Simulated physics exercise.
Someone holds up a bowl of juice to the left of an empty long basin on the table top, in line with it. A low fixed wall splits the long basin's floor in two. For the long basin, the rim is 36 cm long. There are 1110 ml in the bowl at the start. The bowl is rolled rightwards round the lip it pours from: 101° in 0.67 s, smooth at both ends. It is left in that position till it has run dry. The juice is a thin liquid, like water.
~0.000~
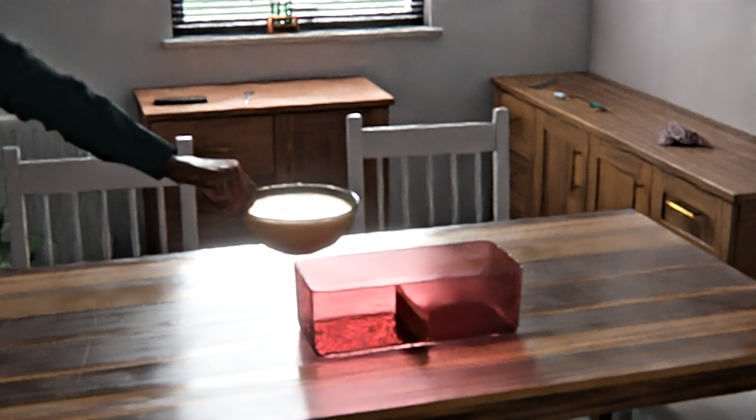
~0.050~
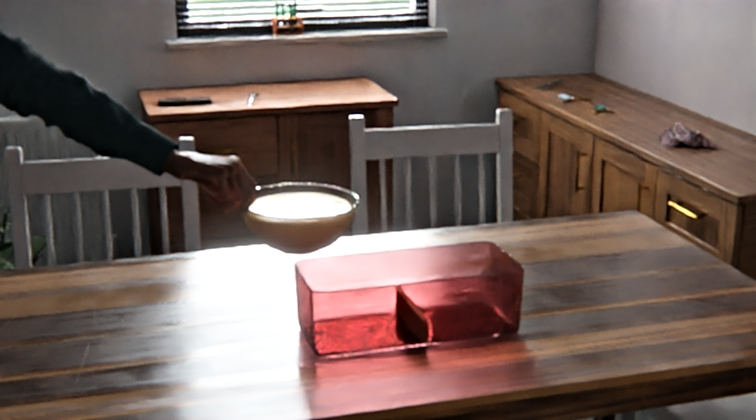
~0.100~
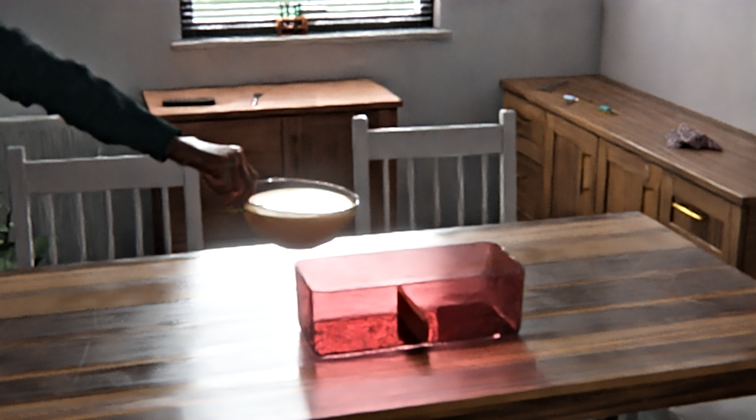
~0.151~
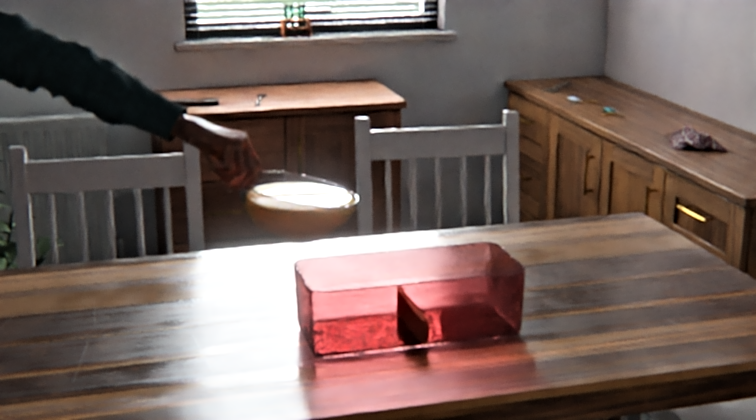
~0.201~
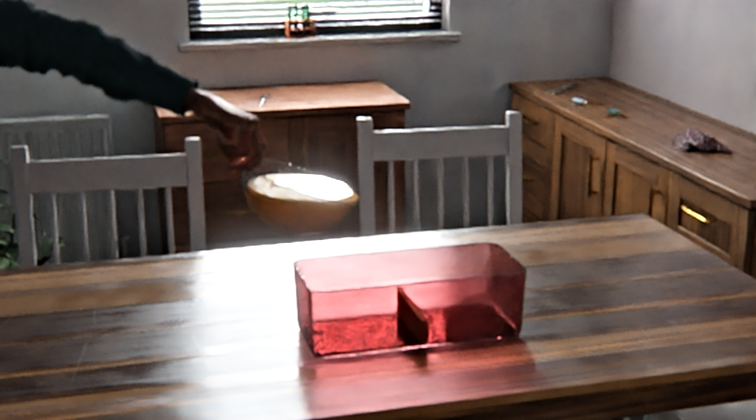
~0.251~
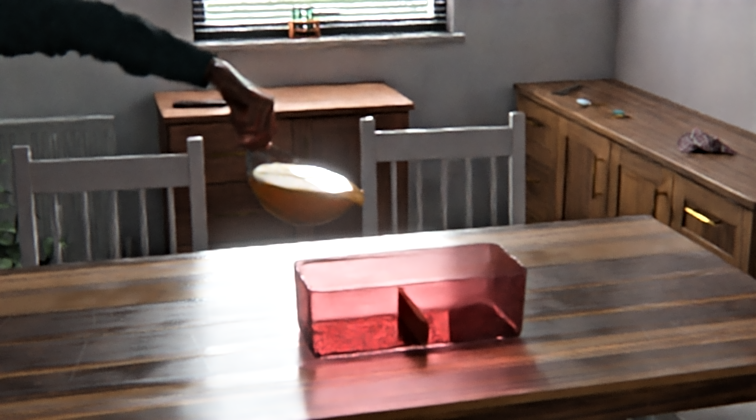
At a wooden table, a hand steadily tilts a bowl rightwards above a red basin.
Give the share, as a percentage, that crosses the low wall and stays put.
Around 64 %.
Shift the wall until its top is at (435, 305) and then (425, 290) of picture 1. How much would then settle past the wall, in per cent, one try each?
40 then 55 %.
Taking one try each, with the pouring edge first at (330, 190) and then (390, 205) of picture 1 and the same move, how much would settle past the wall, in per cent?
Roughly 50 per cent the first time and 65 per cent the second.
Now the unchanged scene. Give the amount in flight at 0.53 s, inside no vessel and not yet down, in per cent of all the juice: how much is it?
It comes to about 62 percent.
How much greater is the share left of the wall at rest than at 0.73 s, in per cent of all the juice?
About 22 per cent.
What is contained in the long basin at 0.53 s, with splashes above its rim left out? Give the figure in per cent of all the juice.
About 16 per cent.
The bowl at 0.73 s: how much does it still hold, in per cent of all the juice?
Close to 0 in a hundred.
By 0.53 s the tilt is 90° and 22 per cent is still to pour, 5 is left of the wall and 10 right of it.
By 0.73 s the tilt is 101° and 0 per cent is still to pour, 9 is left of the wall and 81 right of it.
By 0.94 s the tilt is 101° and 0 per cent is still to pour, 22 is left of the wall and 56 right of it.
By 1.17 s the tilt is 101° and 0 per cent is still to pour, 29 is left of the wall and 65 right of it.
At rest 30 per cent lies left of the wall, 64 right of it and 6 outside.
